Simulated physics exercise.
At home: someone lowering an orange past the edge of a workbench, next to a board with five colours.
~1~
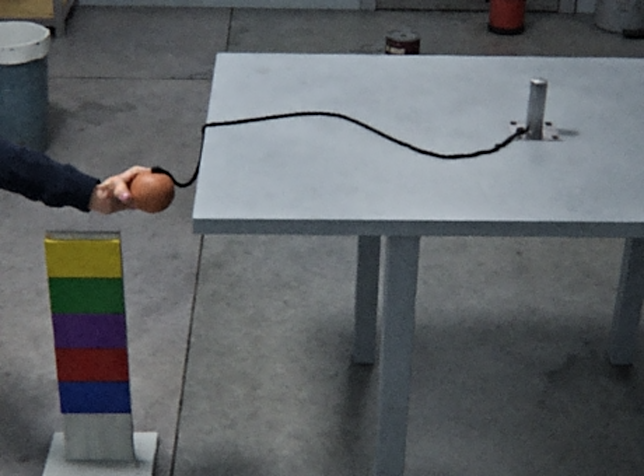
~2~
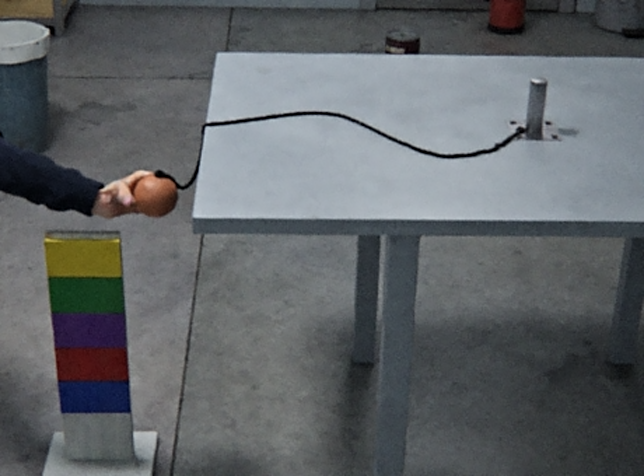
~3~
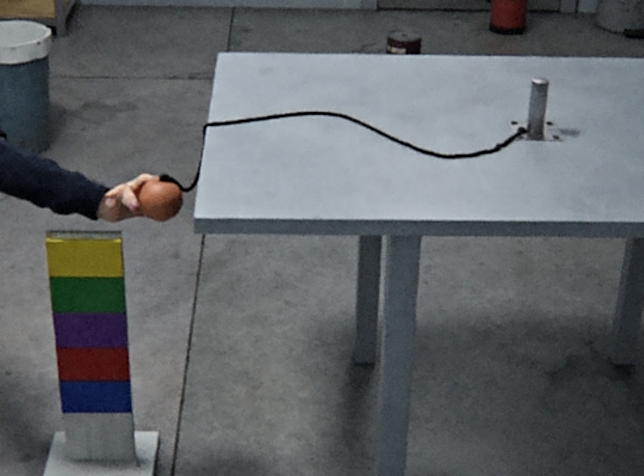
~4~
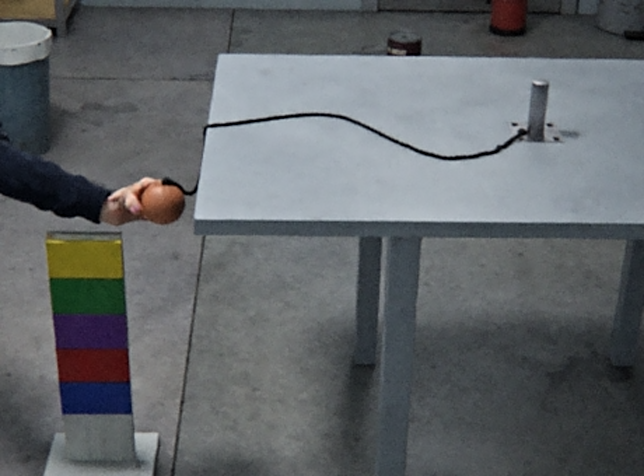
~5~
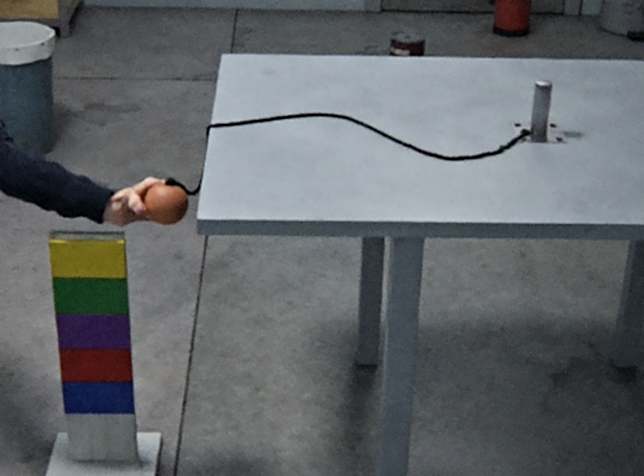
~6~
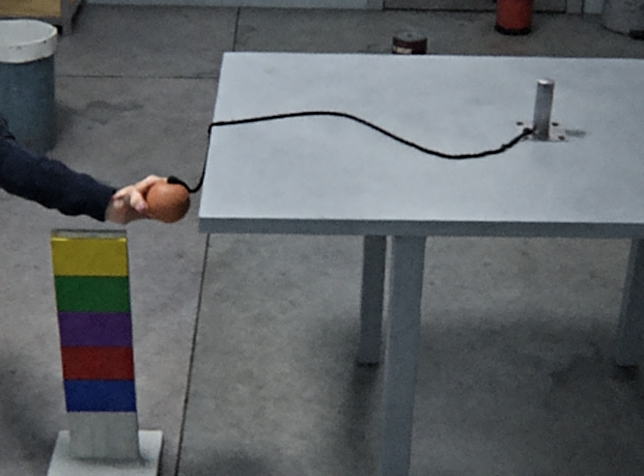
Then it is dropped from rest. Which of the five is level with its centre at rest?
Its centre hangs level with the purple band.
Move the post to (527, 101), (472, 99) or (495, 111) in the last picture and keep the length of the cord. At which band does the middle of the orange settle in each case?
One after the other, purple; red; red.
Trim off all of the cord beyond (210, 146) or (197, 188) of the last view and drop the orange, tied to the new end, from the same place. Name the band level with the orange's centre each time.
It would be yellow; green.
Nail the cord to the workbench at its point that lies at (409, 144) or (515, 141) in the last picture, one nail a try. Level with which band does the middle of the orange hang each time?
One after the other, green; purple.
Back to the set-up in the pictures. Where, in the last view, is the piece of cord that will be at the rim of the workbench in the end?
That spot is around (290, 115).
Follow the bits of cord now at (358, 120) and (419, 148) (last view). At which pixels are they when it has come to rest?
Near (284, 134) and (374, 133).
Soon after, orange near (233, 314); level with green.
After that, orange near (208, 330); level with purple.
In the end, orange near (211, 329); level with purple. Its middle rests at the purple band.
